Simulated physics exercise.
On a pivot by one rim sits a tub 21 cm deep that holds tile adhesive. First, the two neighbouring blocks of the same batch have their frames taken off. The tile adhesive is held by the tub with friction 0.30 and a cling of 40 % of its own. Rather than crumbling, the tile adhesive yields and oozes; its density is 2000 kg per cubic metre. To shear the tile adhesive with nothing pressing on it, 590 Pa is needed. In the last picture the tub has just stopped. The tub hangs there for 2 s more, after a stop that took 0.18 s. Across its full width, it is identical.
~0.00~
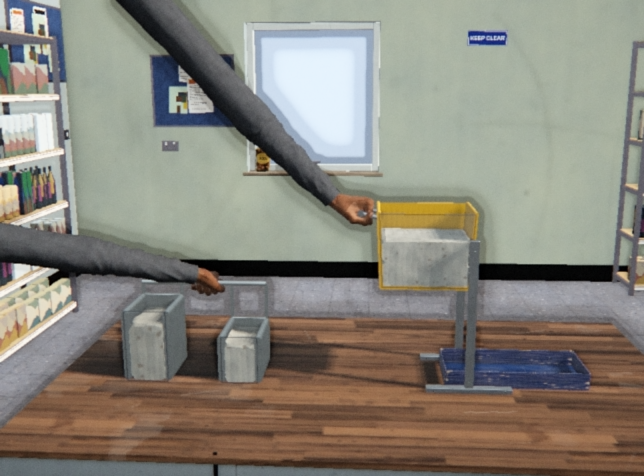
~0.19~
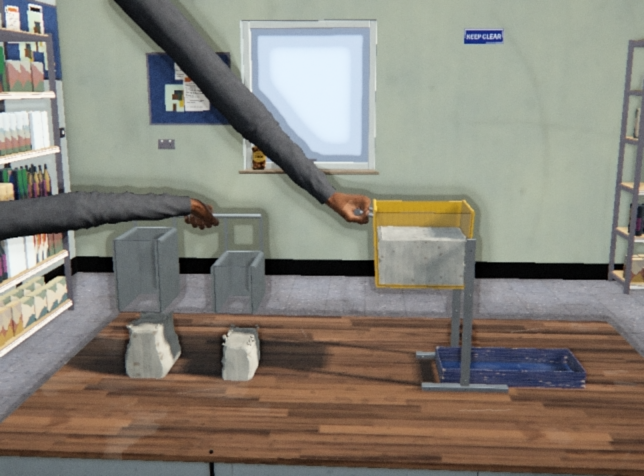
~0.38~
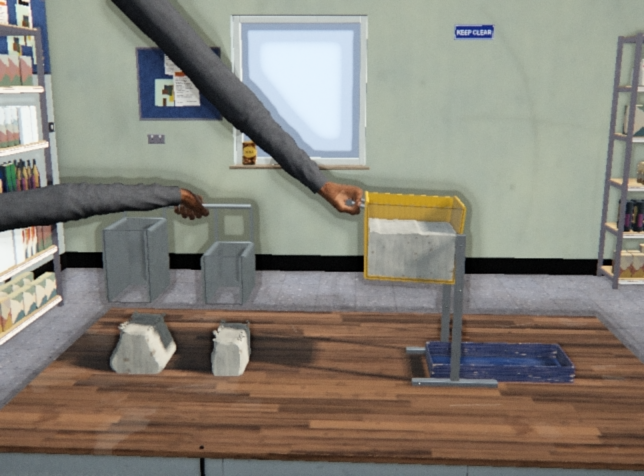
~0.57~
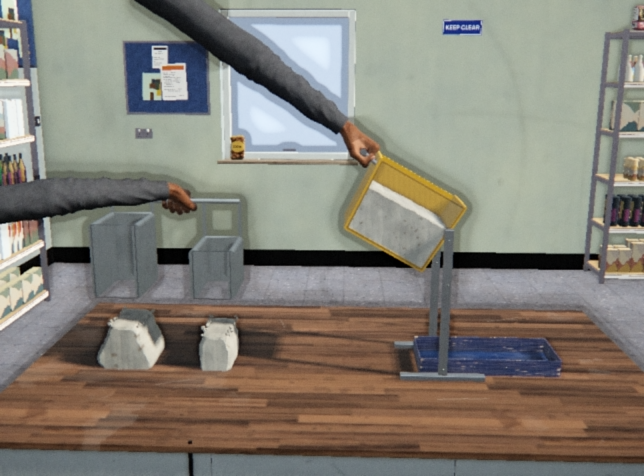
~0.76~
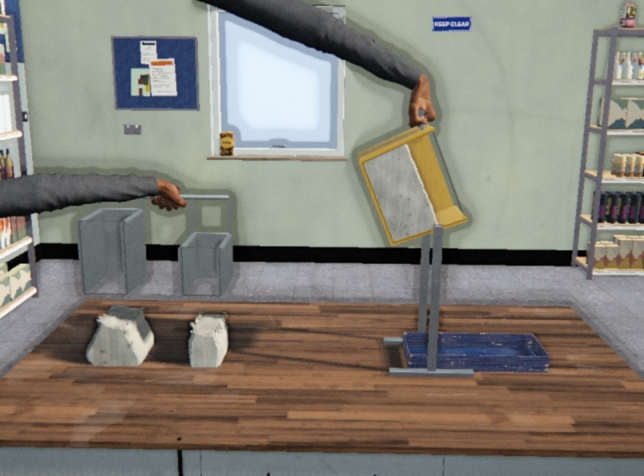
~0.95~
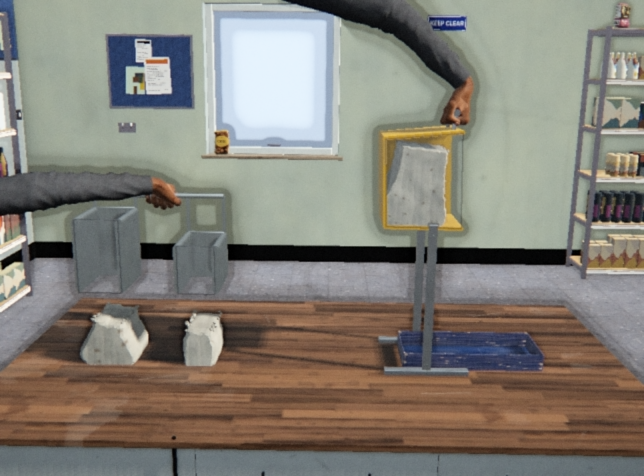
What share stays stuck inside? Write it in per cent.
54 %.
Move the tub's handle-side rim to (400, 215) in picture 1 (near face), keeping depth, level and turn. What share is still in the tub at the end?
Near 75 per cent.
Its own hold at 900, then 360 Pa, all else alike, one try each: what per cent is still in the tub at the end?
It'd be some 55 percent the first time and some 50 percent the second.
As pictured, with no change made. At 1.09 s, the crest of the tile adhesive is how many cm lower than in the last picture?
About 5 cm.
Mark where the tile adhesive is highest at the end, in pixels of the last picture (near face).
I'd say it peaks at roughly (415, 189) in the last picture.
After 1.09 s, the tub is at 88 degrees and holds 92 %.
After 1.26 s, the tub is at 88 degrees and holds 63 %.
After 1.43 s, the tub is at 88 degrees and holds 55 %.
After 1.60 s, the tub is at 88 degrees and holds 54 %.
After 2.95 s, at the end, the tub is at 88 degrees and holds 54 %.
